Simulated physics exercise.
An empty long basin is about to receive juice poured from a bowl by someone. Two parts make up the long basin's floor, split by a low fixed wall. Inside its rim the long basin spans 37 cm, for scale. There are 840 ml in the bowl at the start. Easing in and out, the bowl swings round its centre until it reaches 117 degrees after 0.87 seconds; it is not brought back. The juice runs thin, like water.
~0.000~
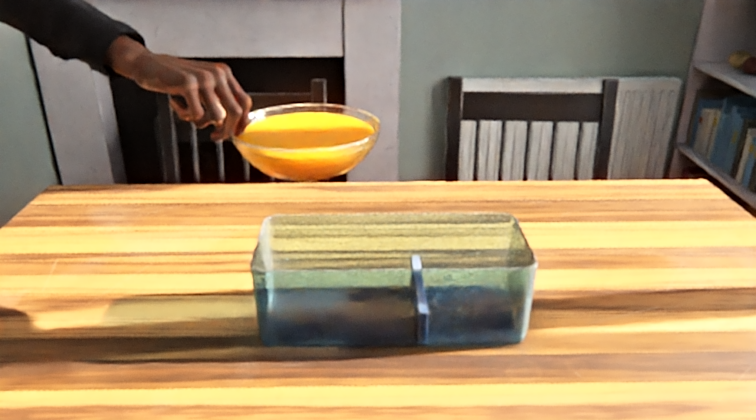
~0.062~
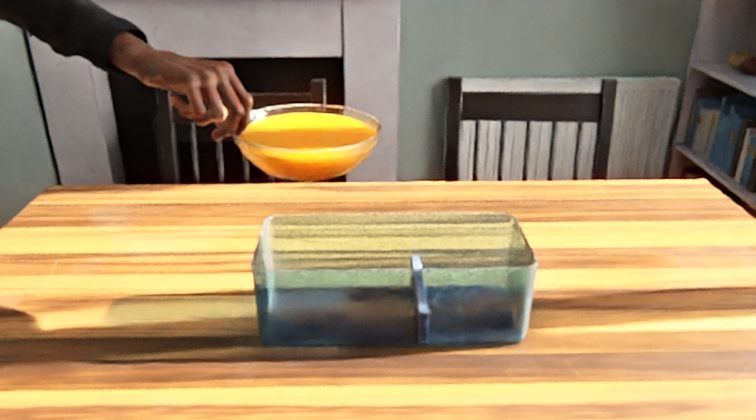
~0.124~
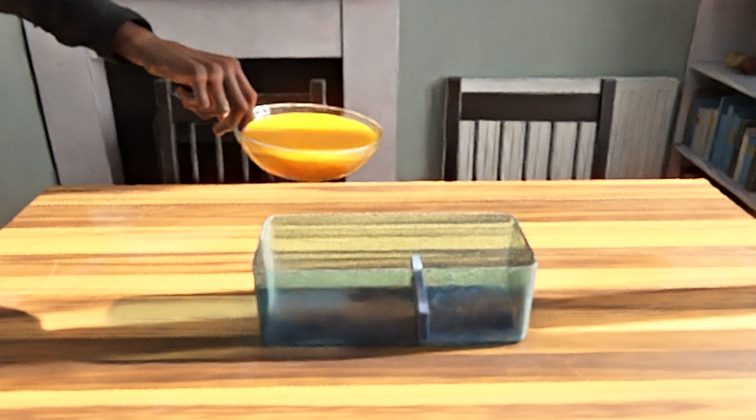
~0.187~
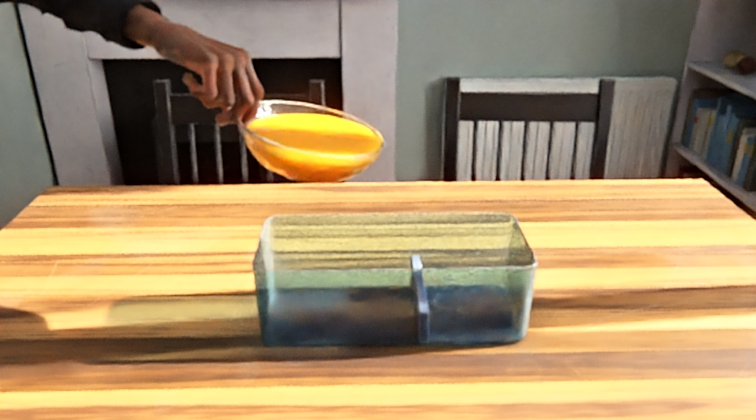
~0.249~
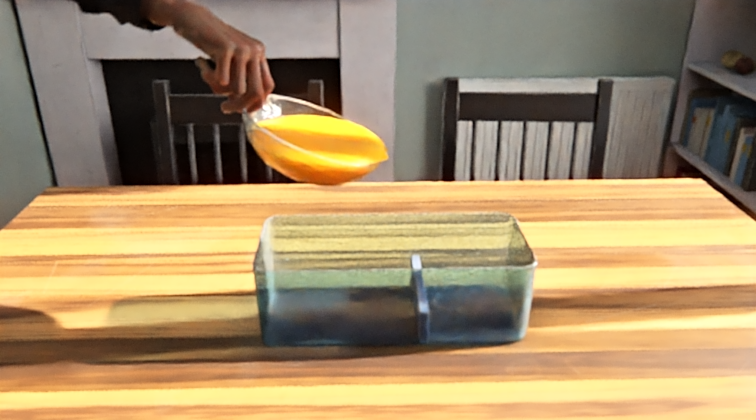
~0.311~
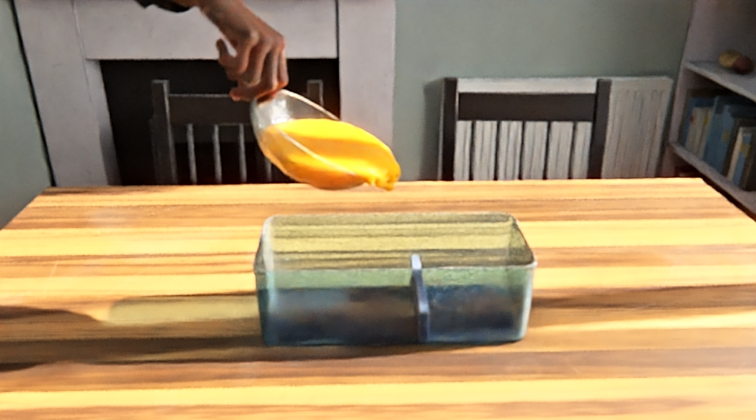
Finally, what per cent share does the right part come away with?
Roughly 45 per cent.
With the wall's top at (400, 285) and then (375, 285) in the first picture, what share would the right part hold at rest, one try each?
Roughly 65 per cent, then 85 per cent.
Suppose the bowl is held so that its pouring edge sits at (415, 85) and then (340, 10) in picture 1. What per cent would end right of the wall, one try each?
Some 75 and 30 per cent, in that order.
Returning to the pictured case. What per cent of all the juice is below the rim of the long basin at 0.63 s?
Around 92 percent.
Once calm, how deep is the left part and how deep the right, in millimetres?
Depths at rest: Left around 14 mm, right around 18 mm.
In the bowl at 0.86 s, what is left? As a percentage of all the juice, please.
0 per cent or thereabouts.
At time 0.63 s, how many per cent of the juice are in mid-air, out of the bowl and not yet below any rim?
At that moment, about 7 percent.
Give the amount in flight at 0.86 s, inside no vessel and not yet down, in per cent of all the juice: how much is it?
It comes to some 6 percent of the total.
Then, 0.63 s in, the tilt is 96° and 0 per cent is still to pour, 42 is left of the wall and 50 right of it.
Then, 0.86 s in, the tilt is 117° and 0 per cent is still to pour, 50 is left of the wall and 43 right of it.
Then, 1.11 s in, the tilt is 117° and 0 per cent is still to pour, 52 is left of the wall and 45 right of it.
Then, 1.37 s in, the tilt is 117° and 0 per cent is still to pour, 52 is left of the wall and 45 right of it.
Finally, 52 per cent lies left of the wall, 45 right of it and 3 outside.
